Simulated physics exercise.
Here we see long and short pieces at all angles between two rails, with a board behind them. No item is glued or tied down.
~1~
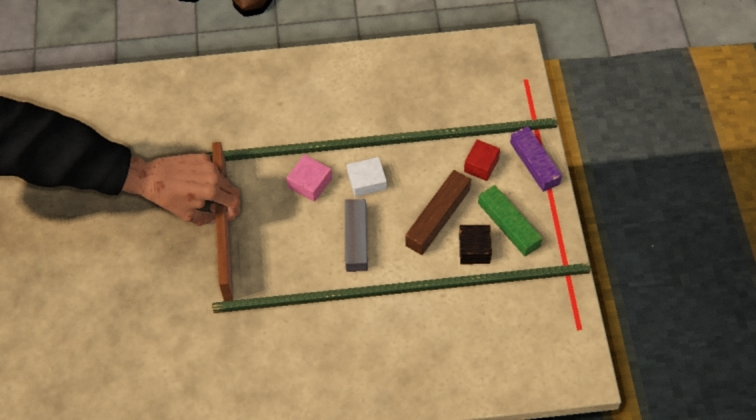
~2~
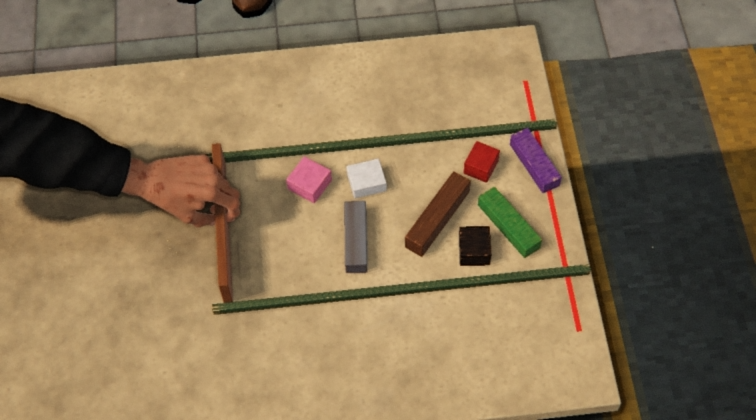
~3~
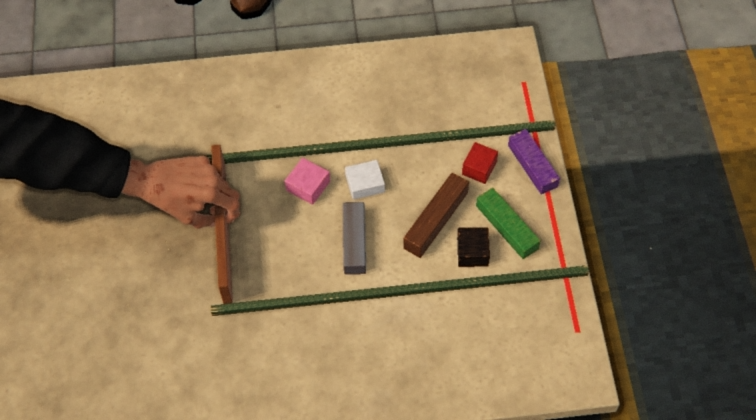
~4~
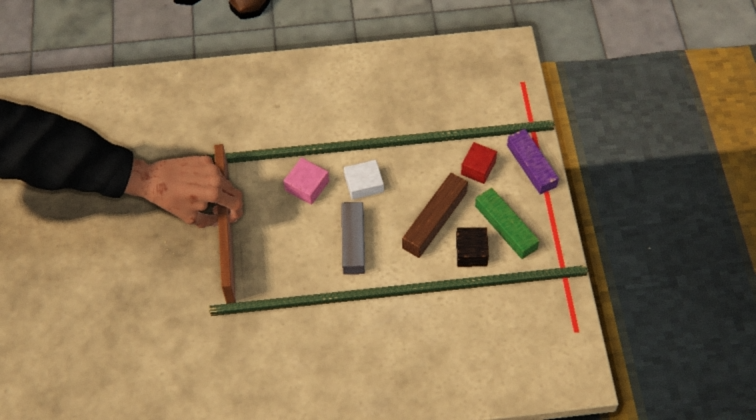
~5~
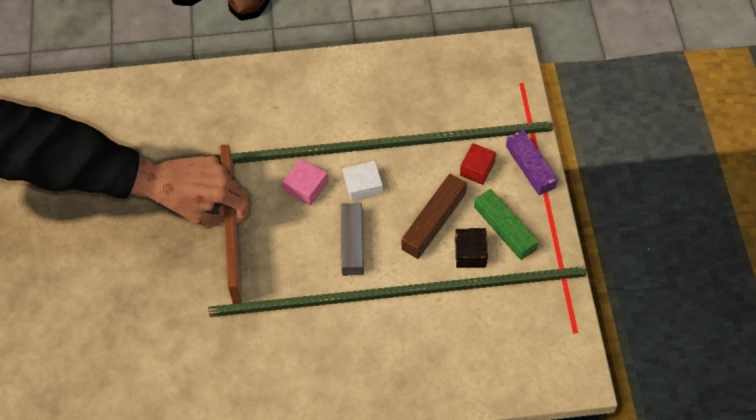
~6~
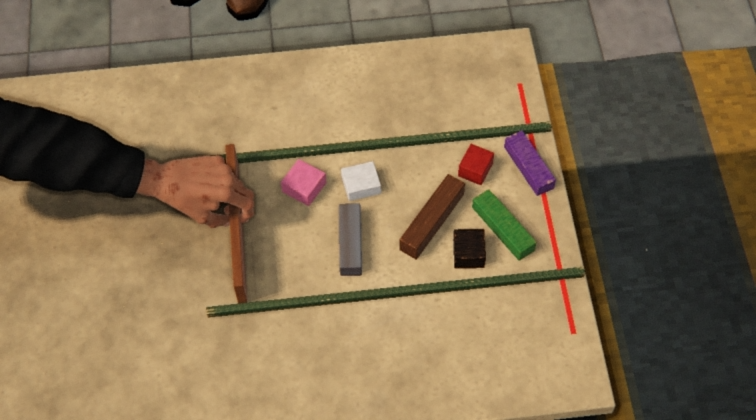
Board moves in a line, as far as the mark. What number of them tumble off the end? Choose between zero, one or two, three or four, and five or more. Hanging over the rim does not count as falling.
The count is five or more.
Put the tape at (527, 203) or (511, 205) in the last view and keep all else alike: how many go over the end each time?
In order, 5 and 3.
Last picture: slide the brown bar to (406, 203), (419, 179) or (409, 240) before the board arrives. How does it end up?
Trying each place in order, it drops down, it drops down and it drops down.
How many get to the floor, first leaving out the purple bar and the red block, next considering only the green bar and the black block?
Count of fallen: 4 / 4.
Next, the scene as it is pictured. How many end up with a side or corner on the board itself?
It adds up to 2.
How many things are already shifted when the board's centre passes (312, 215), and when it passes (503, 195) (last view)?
By the first moment it's 2, by the second it's 8.
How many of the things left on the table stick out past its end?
That would be 1.
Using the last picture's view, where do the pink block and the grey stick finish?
Middles: Around (551, 147) and around (561, 217).
Early on, none off yet; purple bar at rest near (530, 163); green bar at rest near (504, 225); red block at rest near (476, 164).
A while later, none off yet; purple bar at rest near (530, 163); green bar travelled a little near (516, 227); red block travelled a little near (491, 161).
Further along, one off so far; purple bar in the air near (580, 238); green bar leaning a little near (584, 228); red block travelled well along near (563, 150).
Finally, the number that fall off is five or more; lost, white block, brown bar, black block, red block, green bar and purple bar.
